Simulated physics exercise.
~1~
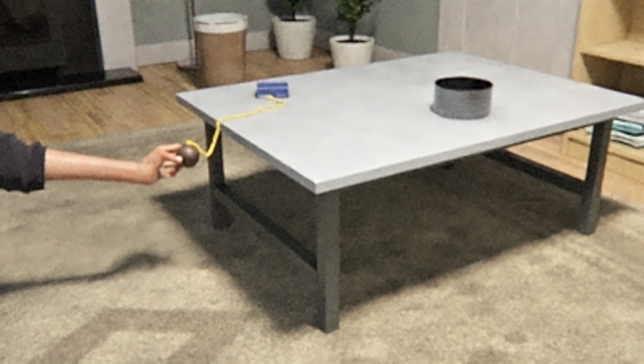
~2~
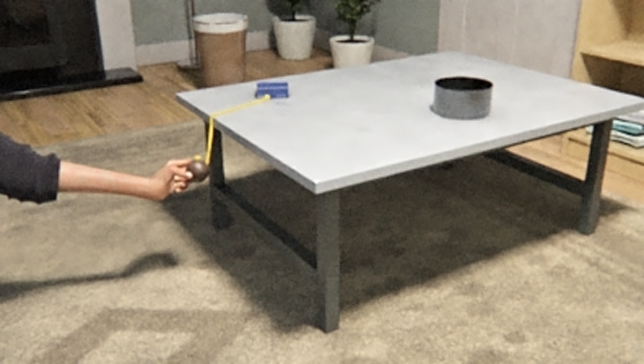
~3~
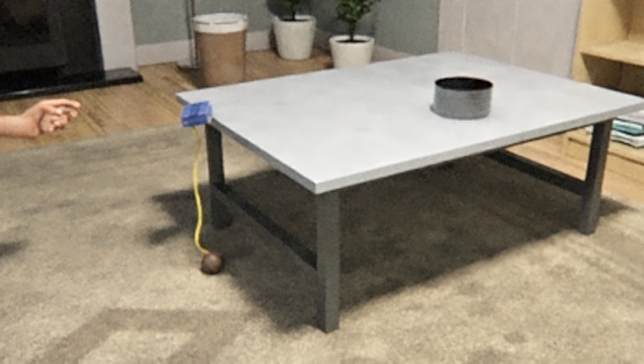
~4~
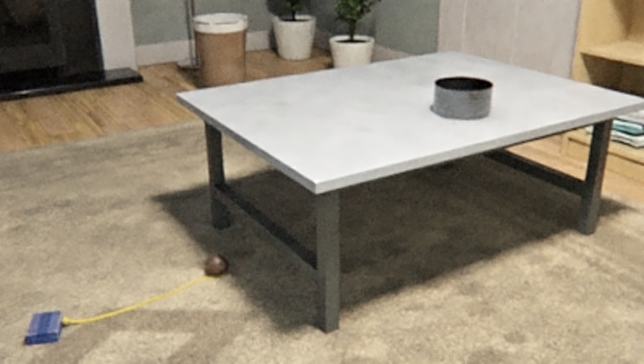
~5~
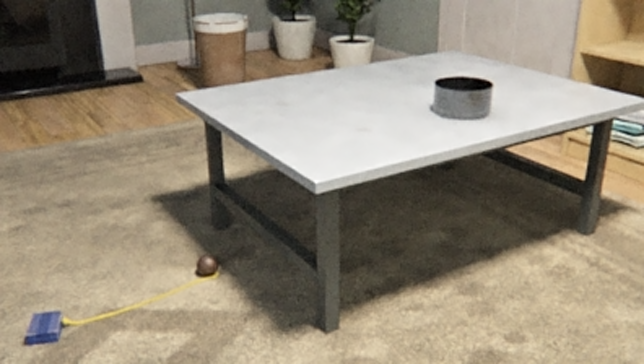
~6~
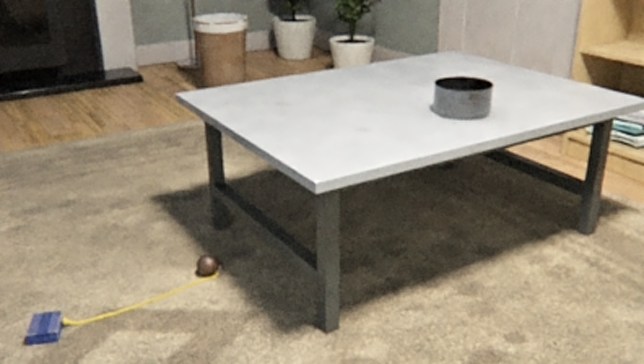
A brown ball, let go by a hand, drops and drags a blue box to the floor.
